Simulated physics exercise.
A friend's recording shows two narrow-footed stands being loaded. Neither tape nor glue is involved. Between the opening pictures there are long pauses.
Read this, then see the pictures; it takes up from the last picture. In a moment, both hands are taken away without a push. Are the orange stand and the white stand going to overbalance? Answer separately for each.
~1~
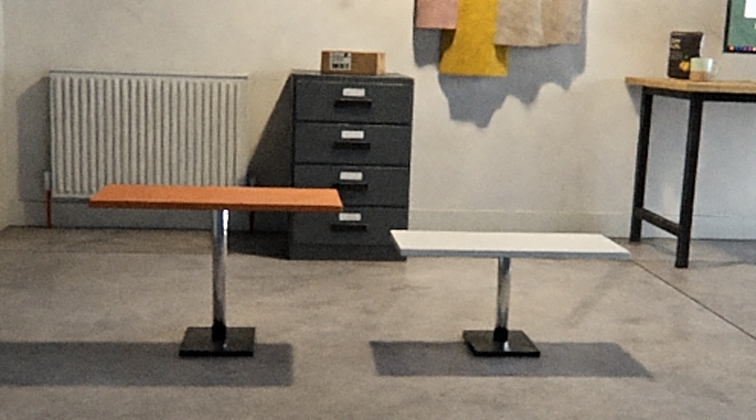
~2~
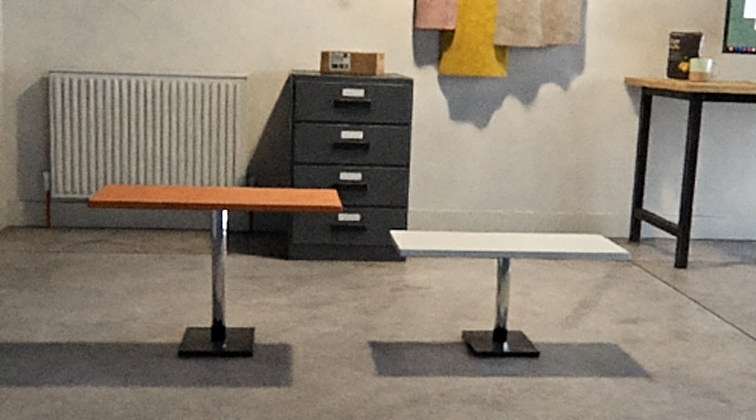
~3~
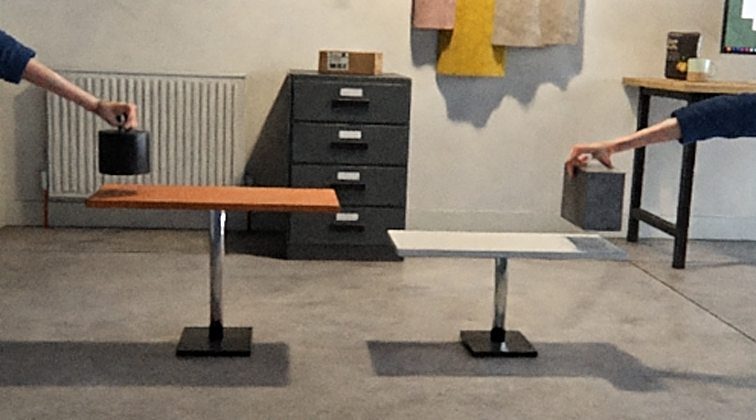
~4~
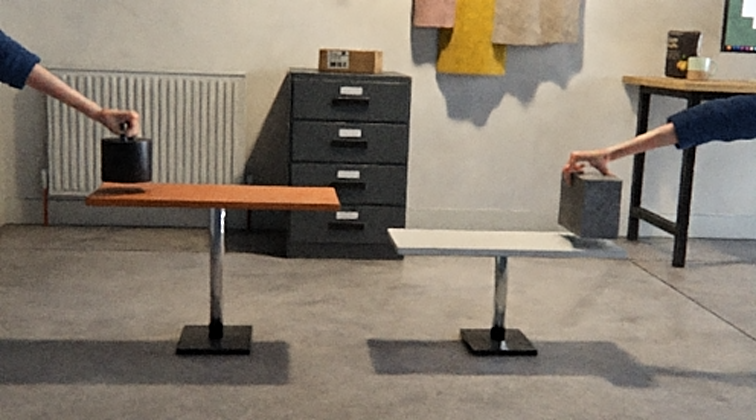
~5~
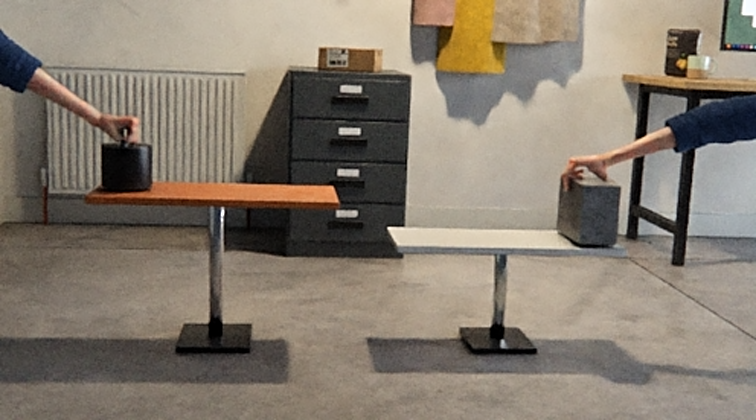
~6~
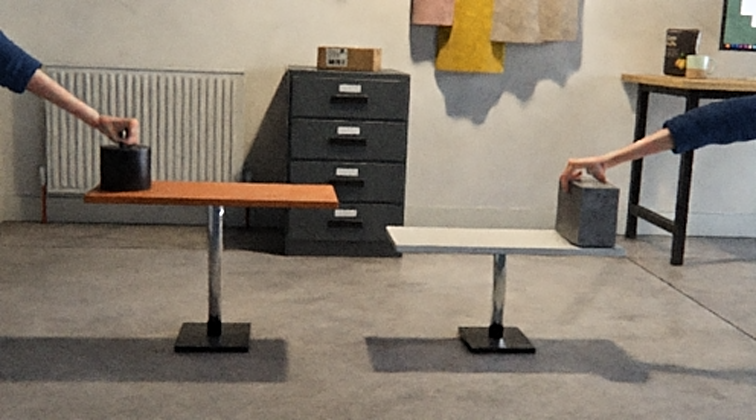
In the end the orange stand goes over; the white stand goes over.
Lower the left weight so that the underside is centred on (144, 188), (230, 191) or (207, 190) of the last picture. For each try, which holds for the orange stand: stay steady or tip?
The orange stand: Falls over, then stays upright, then stays upright.
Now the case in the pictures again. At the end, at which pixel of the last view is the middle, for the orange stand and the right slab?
In order: (63, 236); (713, 326).
Then, 0.40 s later than the last frame, orange stand tilted by 13° near (180, 189); white stand tilted by 30° near (557, 240).
Then, 0.60 s later than the last frame, orange stand tilted by 41° near (106, 204); white stand tilted by 60° near (605, 250).
Then, 0.78 s later than the last frame, orange stand tilted by 66° near (51, 229); white stand tilted by 53° near (593, 257).
When it is over, the orange stand overbalances, near (63, 236); the white stand overbalances, near (592, 258).
